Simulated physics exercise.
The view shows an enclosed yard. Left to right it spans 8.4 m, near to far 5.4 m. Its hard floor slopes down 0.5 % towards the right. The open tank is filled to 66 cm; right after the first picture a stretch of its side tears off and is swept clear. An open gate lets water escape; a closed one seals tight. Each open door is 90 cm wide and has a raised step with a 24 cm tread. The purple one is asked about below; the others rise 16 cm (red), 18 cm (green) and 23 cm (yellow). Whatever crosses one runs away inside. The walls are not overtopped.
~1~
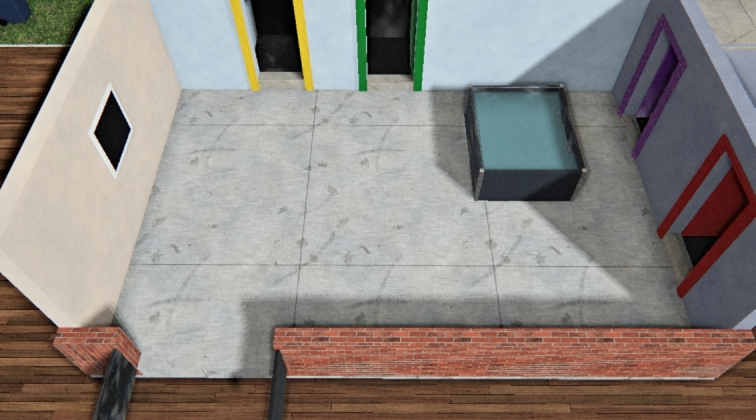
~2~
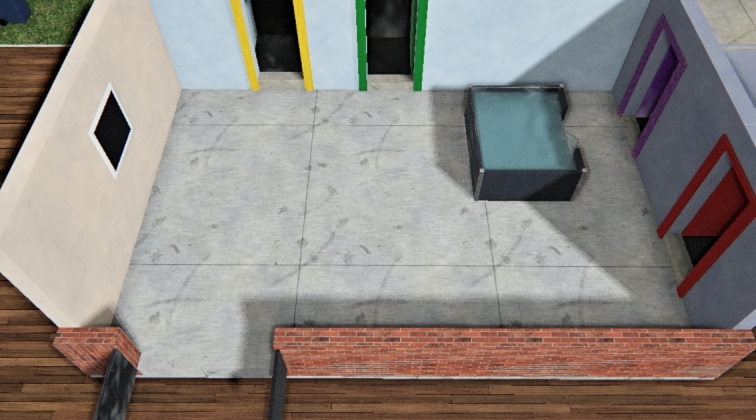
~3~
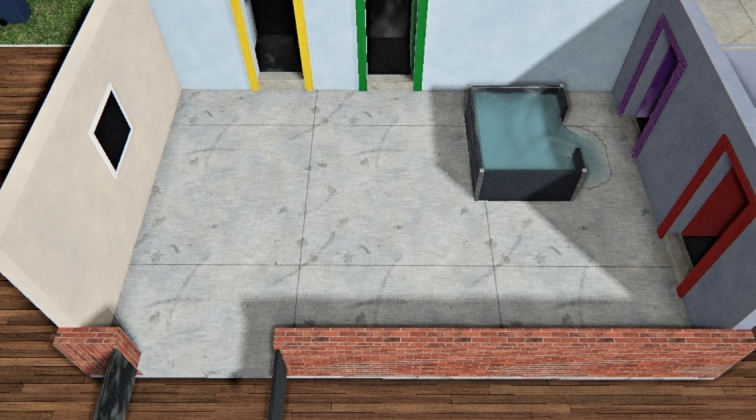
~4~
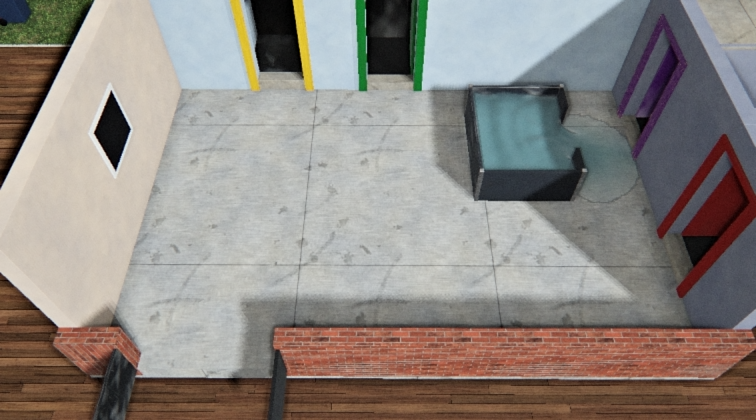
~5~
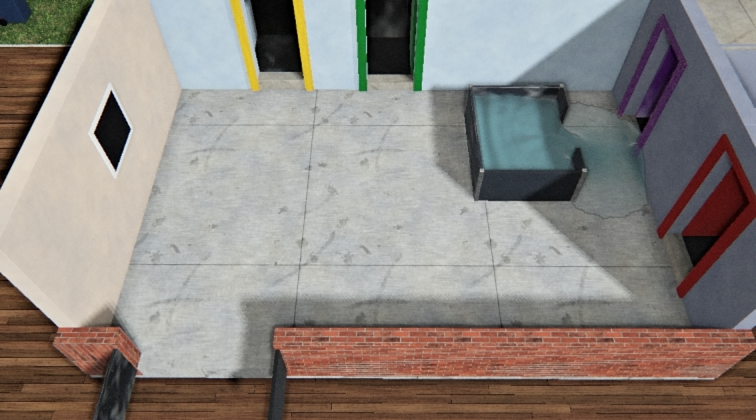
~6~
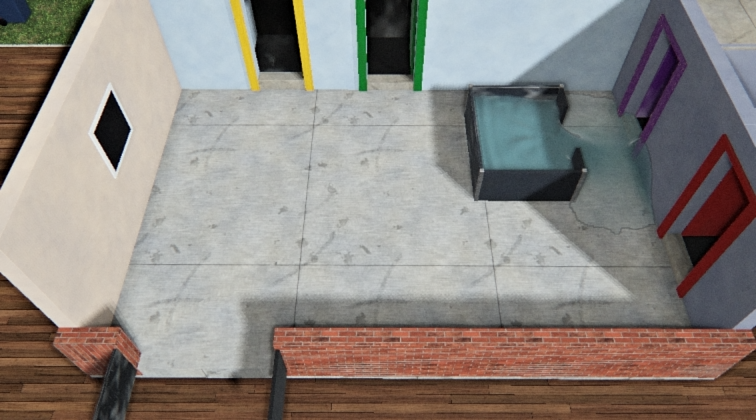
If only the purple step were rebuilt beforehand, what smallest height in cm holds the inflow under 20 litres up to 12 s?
Close to 36 cm is just enough.
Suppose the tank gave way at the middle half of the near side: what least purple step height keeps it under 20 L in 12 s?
About 7.5 cm.
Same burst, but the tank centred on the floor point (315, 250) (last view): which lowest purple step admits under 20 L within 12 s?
Then roughly 10.5 cm.
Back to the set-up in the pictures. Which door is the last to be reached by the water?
The yellow one.
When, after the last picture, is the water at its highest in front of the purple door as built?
At about 1.0 s.
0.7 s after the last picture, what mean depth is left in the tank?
Roughly 42 cm on average.
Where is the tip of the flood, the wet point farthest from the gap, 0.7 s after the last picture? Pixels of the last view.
Around (678, 308).
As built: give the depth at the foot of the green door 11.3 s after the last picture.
Some 2.5 cm.
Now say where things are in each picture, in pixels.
The open tank at (523, 130) is whole and still, 66 cm deep; the purple door at (647, 95) is dry, in the first frame.
The gap is at (562, 148), the front 0.3 m out at a hidden place; the back of the open tank holds 66 cm, in the second frame.
The front is at (606, 173), 0.7 m from the gap at (562, 148); 0.9 m2 of floor is wet, 66 cm left at the back, in the third frame.
Water pours out at (562, 148) and has run 1.3 m, to (636, 170); about 8 cm deep outside, 60 cm at the back, in the fourth frame.
The gap is at (562, 148), the front 1.5 m out at (639, 132); the back of the open tank holds 55 cm, in the fifth frame.
The front is at (633, 116), 1.6 m from the gap at (562, 148); 3.2 m2 of floor is wet, 56 cm left at the back; water is at the purple door at (647, 95), in the sixth frame.
Then, 0.7 s after the last picture water covers 10 % of the floor, deepest (41 cm) near (632, 168); 28 cm at the purple door, 146 litres in over its 7 cm step.
Then, 2.3 s after the last picture water covers 25 % of the floor, deepest (26 cm) near (629, 160); 22 cm at the purple door, 358 litres in over its 7 cm step.
Then, 11.3 s after the last picture water covers 95 % of the floor, deepest (7 cm) near (629, 160); 6 cm at the purple door, 539 litres in over its 7 cm step.
At the purple door as built, the water peaked near 29 cm, 0.9 s after the last picture.
Run again over the same 12 s with other heights there, 53 litres in over 29.5 cm, 9 litres over 39.5 cm. The limit of 20 litres is kept from about 36 cm up.
